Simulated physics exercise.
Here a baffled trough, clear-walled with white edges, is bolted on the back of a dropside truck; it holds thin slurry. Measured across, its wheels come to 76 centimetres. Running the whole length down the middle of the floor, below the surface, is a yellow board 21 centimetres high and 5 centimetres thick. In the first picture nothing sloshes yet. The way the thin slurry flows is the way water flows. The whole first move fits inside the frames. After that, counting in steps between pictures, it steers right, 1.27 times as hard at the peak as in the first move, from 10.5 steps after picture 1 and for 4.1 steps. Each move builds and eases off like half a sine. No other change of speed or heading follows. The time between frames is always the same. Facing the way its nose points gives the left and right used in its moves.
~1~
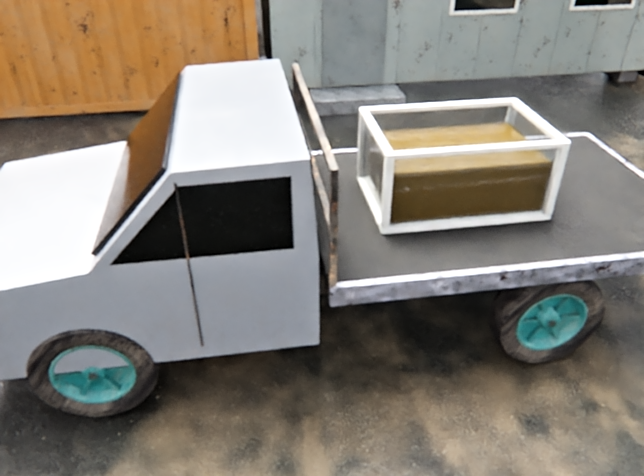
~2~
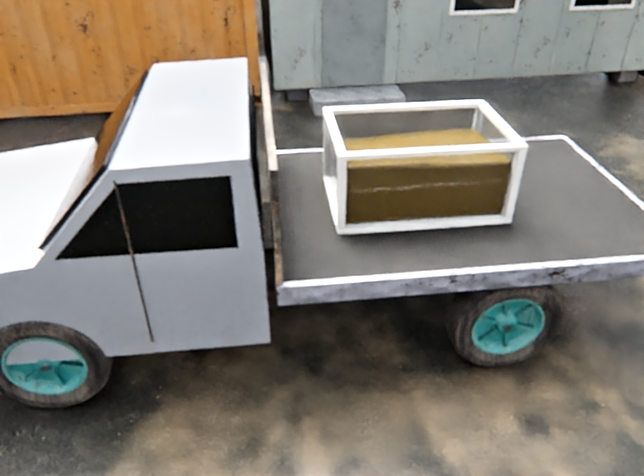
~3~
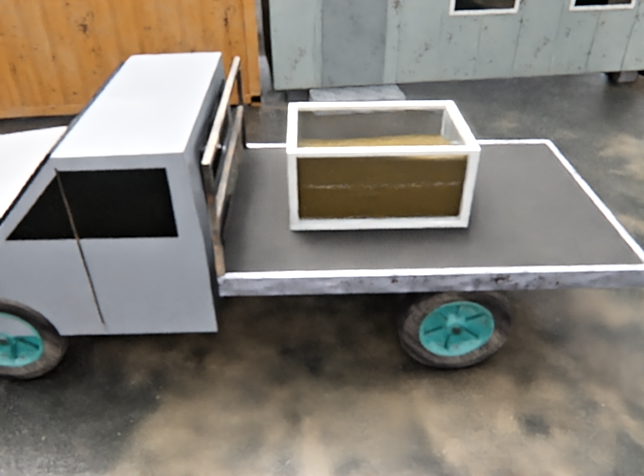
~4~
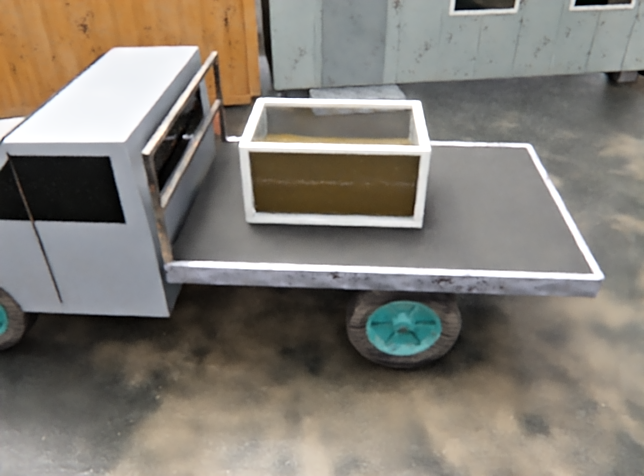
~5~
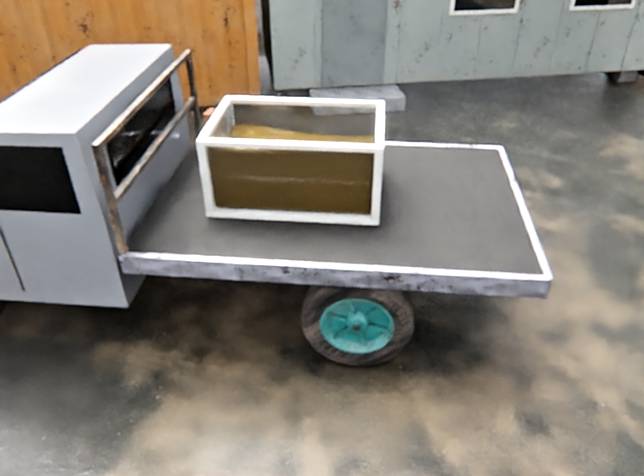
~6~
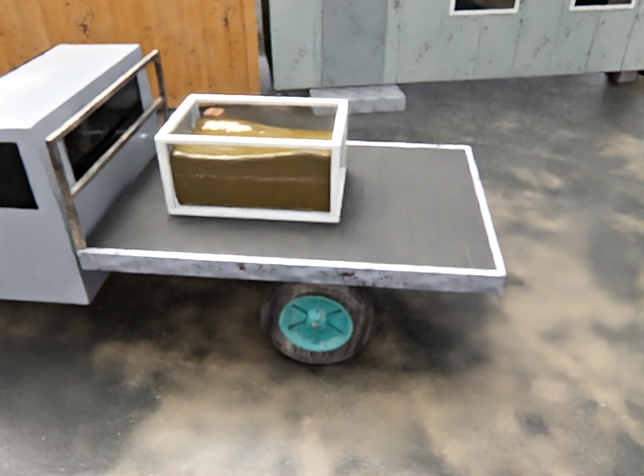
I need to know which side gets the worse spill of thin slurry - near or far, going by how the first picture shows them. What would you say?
Oh, it's going to splash right at us.
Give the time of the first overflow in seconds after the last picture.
I'd say close to 1.2 seconds.
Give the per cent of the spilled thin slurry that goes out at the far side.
Close to 0 per cent goes that way.
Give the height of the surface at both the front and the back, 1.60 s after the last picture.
At the front 42 cm, at the back 40 cm.
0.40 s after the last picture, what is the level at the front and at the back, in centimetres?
Close to 42 cm at the front end and 38 cm at the back end.
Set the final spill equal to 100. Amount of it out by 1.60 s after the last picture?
90 %.
Then, 0.40 s later than the final frame, front 42 cm, middle 41 cm, back 39 cm above the floor; no loss so far.
Then, 1.00 s later than the final frame, front 41 cm, middle 42 cm, back 42 cm above the floor; no loss so far.
Then, 1.60 s later than the final frame, front 41 cm, middle 40 cm, back 39 cm above the floor; the loss stands at 2 per cent, over the near side.
Then, 4.04 s later than the final frame, the loss stands at 3 per cent, over the near side; the near side has passed 2 per cent and the far side 0.
